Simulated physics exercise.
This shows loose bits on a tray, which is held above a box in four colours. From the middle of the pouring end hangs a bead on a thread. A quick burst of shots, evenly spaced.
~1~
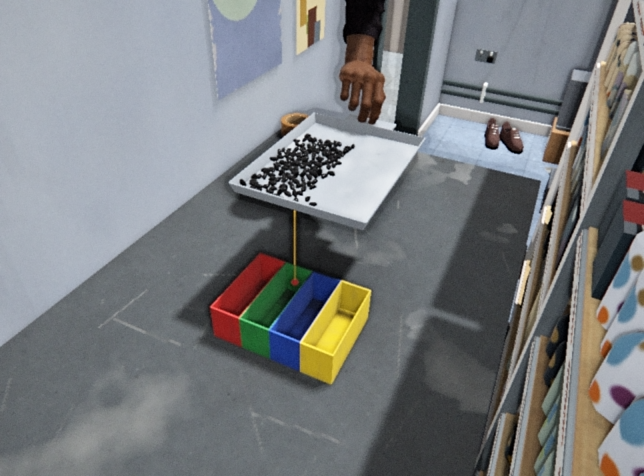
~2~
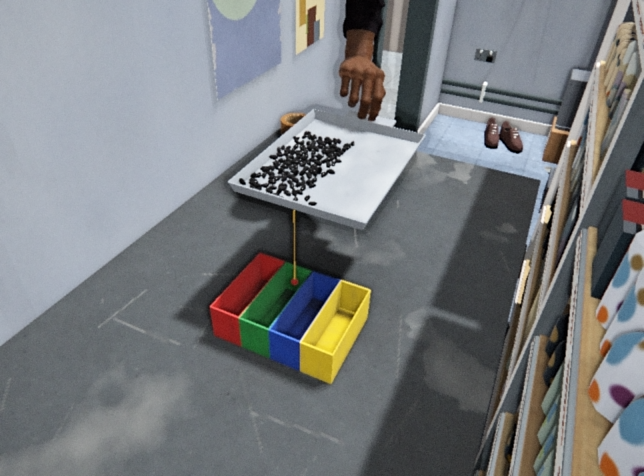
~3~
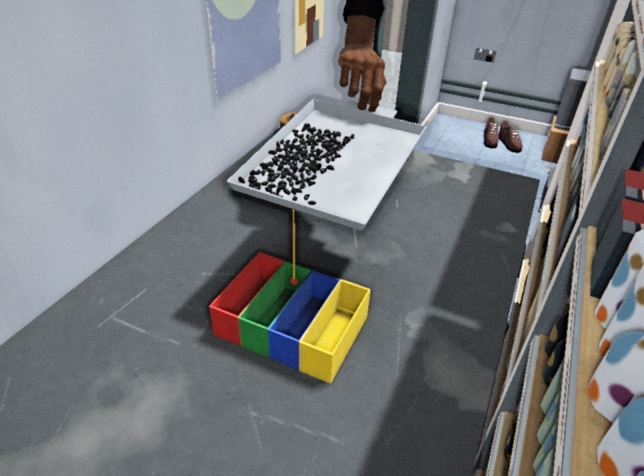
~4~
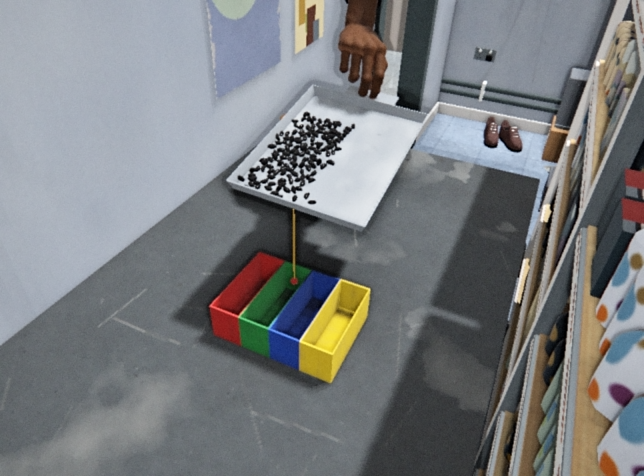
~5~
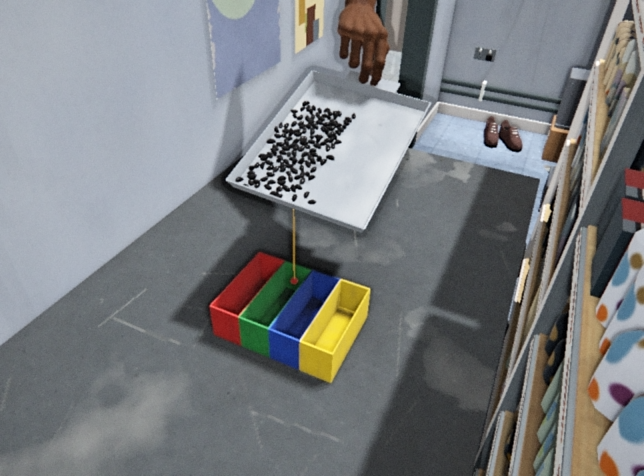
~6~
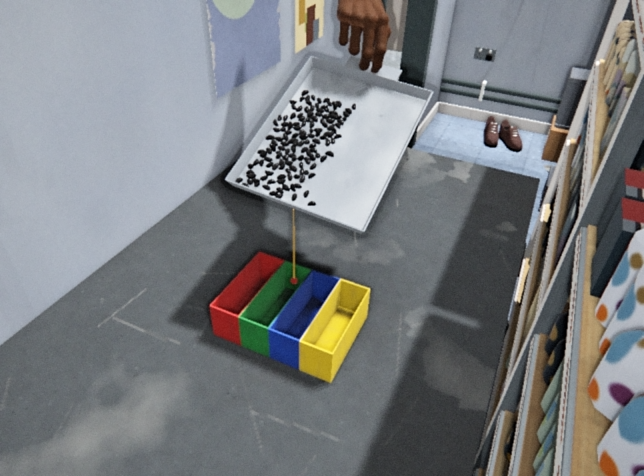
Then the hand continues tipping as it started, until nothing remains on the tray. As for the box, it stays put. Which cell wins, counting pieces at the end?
The yellow cell wins.
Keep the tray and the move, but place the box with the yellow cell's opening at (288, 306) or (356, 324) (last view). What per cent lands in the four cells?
The first gives 30 %, the second 90 %.
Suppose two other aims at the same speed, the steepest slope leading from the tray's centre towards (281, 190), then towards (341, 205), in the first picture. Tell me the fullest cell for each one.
First try: Red. Second try: Yellow.
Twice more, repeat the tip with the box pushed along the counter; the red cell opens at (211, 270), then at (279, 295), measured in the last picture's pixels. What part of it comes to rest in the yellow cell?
About 20 and 10 per cent respectively.
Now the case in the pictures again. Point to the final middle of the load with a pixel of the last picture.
The centre comes to rest close to (322, 348).
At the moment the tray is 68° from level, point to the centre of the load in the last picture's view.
In the last view, the load is centred close to (306, 198).
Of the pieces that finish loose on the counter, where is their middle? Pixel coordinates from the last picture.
Roughly pixel (378, 389).
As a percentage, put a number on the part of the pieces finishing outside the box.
Close to 20 in a hundred.
Soon after the last picture, tray tipped steeply; nearly all on the tray; a small part falling or outside the box.
A little later, tray tipped past a quarter turn; a stray few on the tray; about a quarter in the yellow cell; a small part in the blue cell; a small part in the green cell; a stray few in the red cell; about a third falling or outside the box.
Later still, tray tipped past a quarter turn; about a third in the yellow cell; about a quarter in the blue cell; a small part in the green cell; a stray few in the red cell; about a quarter falling or outside the box.
At rest, tray tipped past a quarter turn; about a third in the yellow cell; about a quarter in the blue cell; a small part in the green cell; a stray few in the red cell; about a quarter outside the box.
